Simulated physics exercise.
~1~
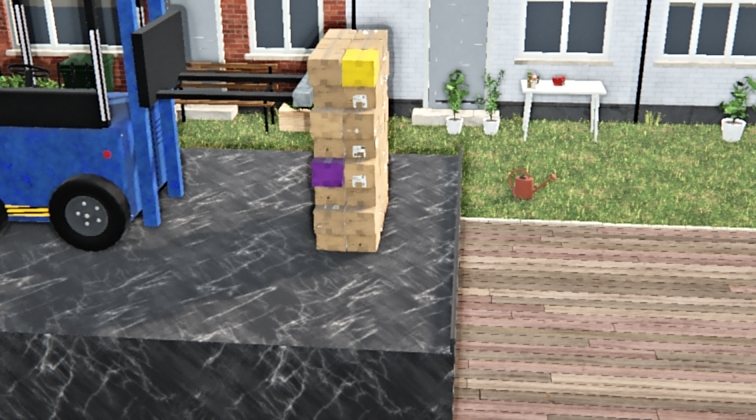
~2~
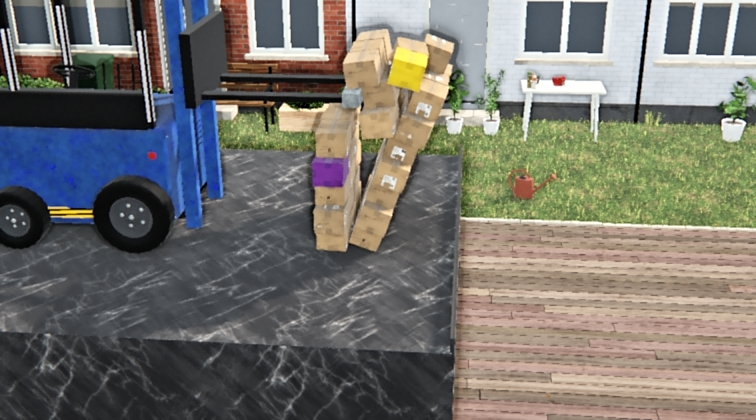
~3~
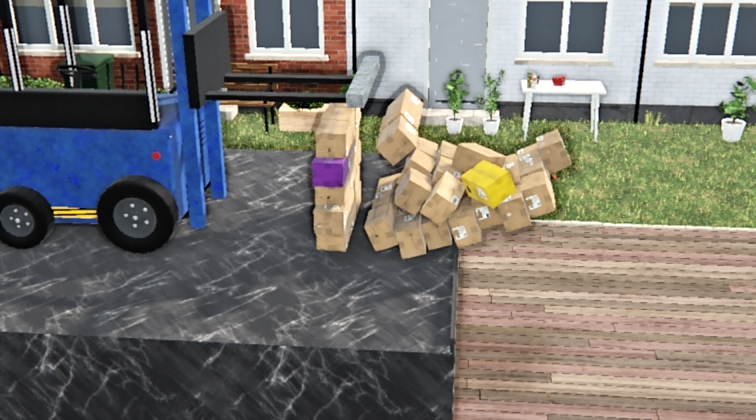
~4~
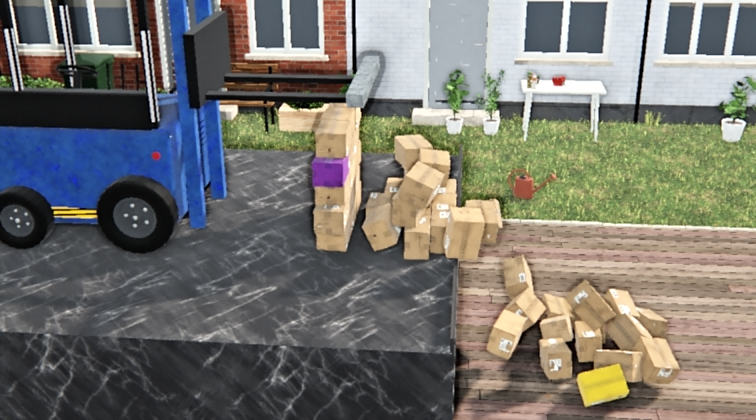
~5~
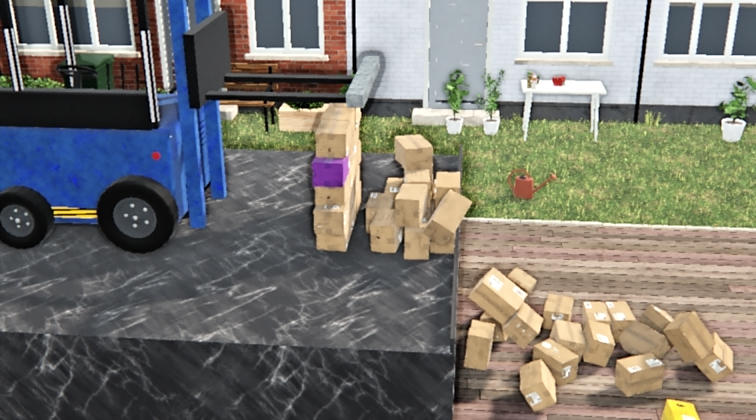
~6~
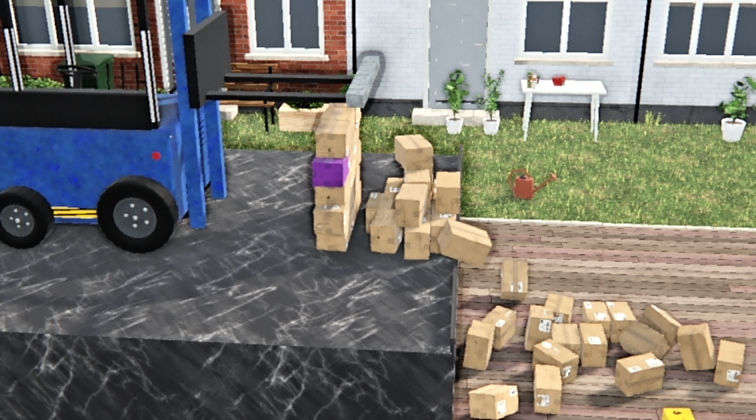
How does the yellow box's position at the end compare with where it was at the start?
At the start the yellow box sits near the top of the tall stack on the dark platform. By the end it lies on the wooden decking below, far to the right and at the bottom edge of the view.
